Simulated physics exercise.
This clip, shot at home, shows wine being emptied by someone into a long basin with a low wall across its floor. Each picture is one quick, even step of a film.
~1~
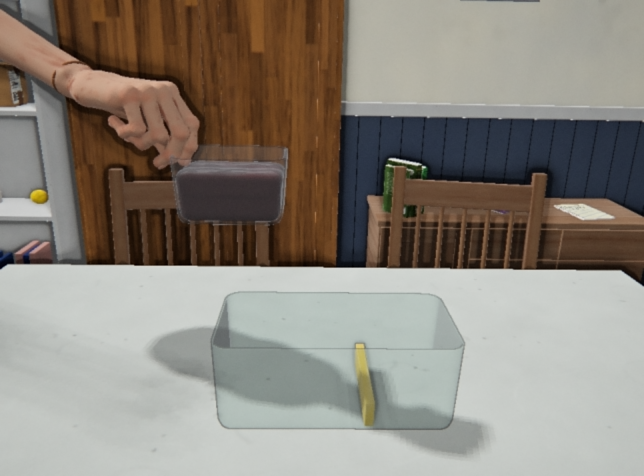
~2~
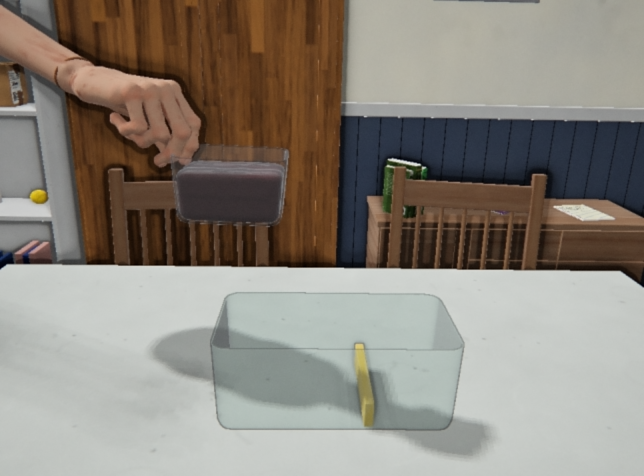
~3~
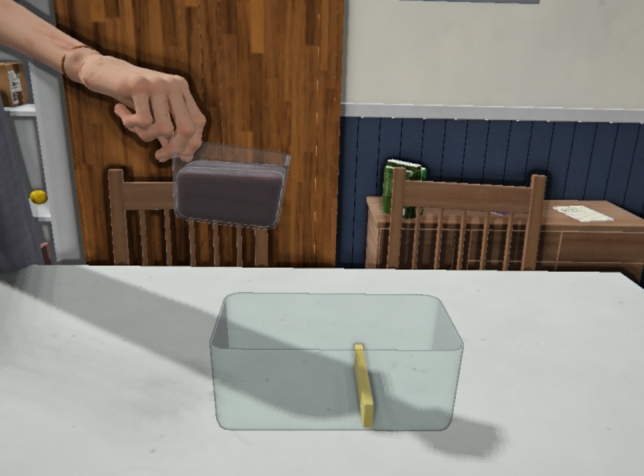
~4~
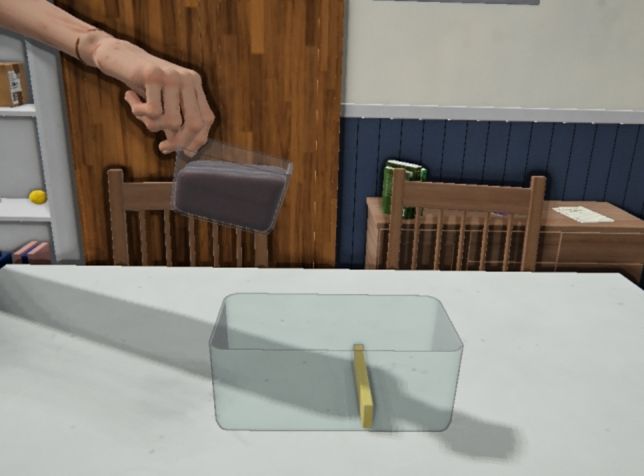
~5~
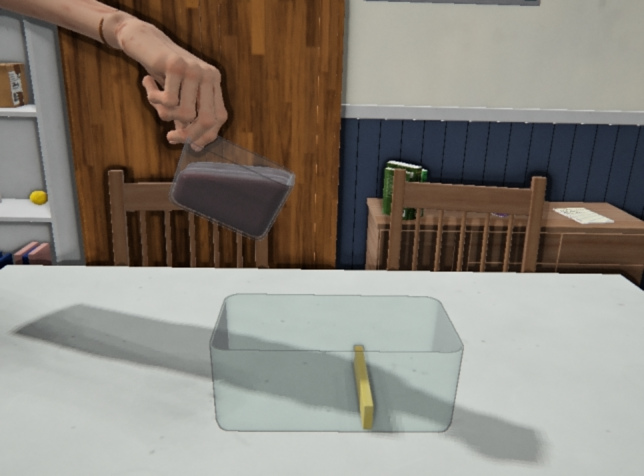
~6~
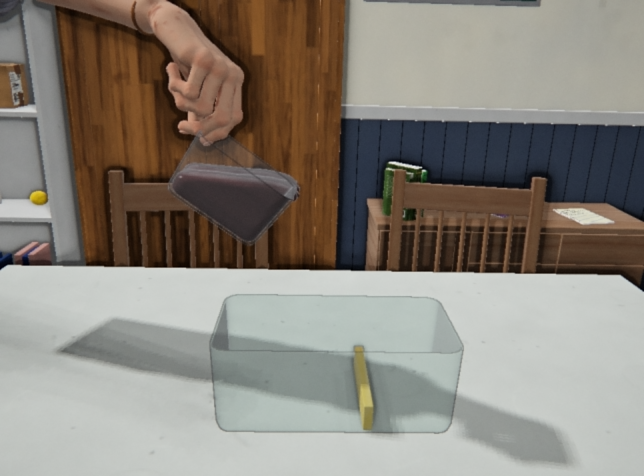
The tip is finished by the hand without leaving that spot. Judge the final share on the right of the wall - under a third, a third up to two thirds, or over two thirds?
The share that settles right of the wall is smaller than one third, as I see it.
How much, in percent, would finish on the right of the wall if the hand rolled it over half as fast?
About 15 per cent.
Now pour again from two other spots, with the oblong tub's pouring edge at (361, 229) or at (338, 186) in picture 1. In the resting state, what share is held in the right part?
One after the other: 65 %, 55 %.
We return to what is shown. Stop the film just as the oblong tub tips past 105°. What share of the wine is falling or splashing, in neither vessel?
I'd put it at roughly 50 percent of it.
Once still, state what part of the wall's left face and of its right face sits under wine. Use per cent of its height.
The left side ends up close to 50, the right side close to 10.
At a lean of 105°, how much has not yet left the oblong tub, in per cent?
Near 15 in a hundred still remains.
A moment on, the oblong tub is tipped right over and 17 per cent is still to pour, 33 is left of the wall and 0 right of it.
Next, the oblong tub is tipped right over and 1 per cent is still to pour, 86 is left of the wall and 3 right of it.
Then the oblong tub is tipped right over and 0 per cent is still to pour, 87 is left of the wall and 10 right of it.
Later the oblong tub is tipped right over and 0 per cent is still to pour, 86 is left of the wall and 11 right of it.
At rest 86 per cent lies left of the wall, 11 right of it and 3 outside.
